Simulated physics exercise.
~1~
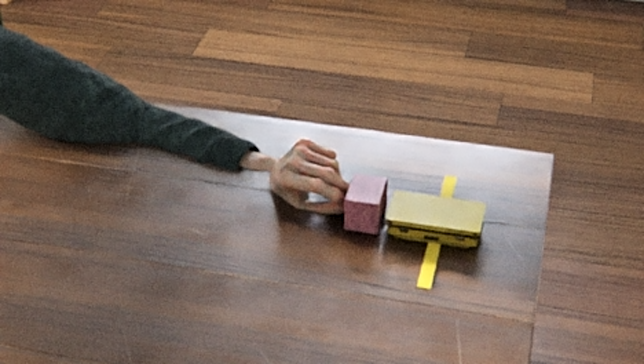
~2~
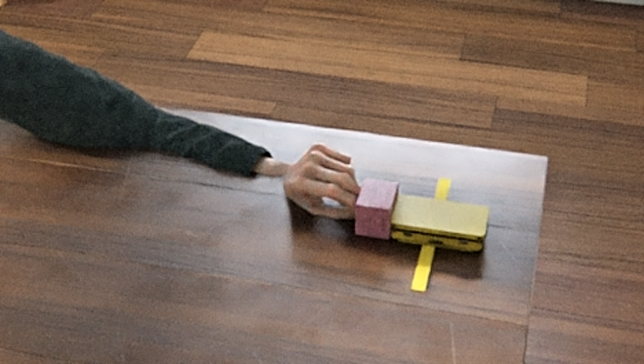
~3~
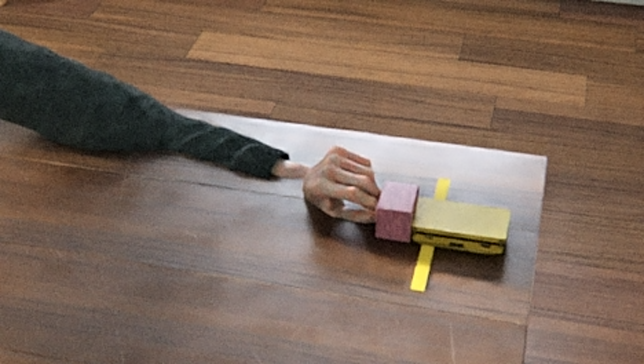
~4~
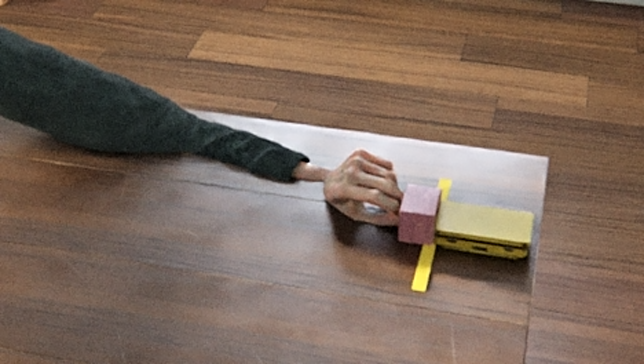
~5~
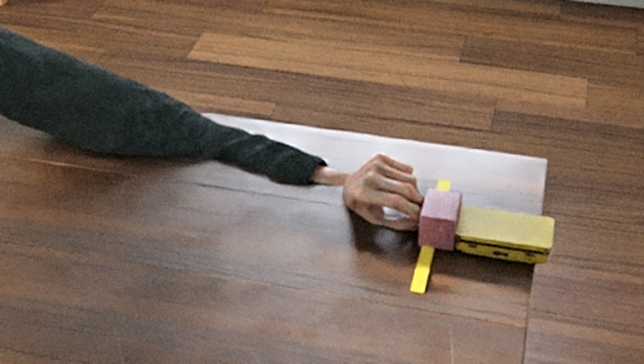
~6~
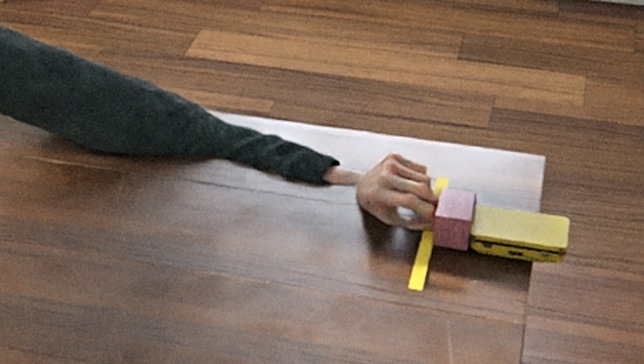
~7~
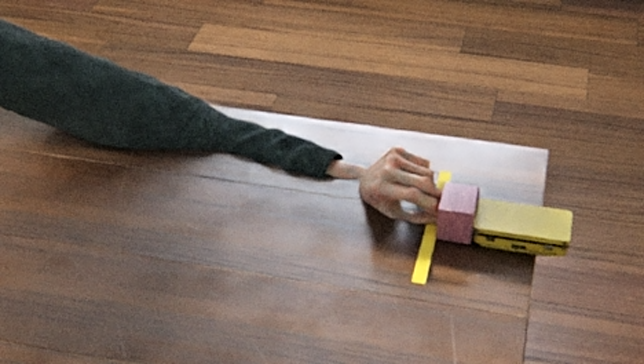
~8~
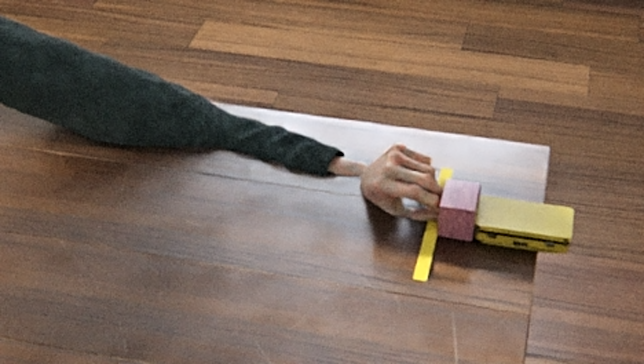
We see a hand slide a pink block rightward against a yellow case, pushing it across a strip of yellow tape toward the edge of a glossy surface, until both stop with the case jutting partly over the edge, still resting on top.
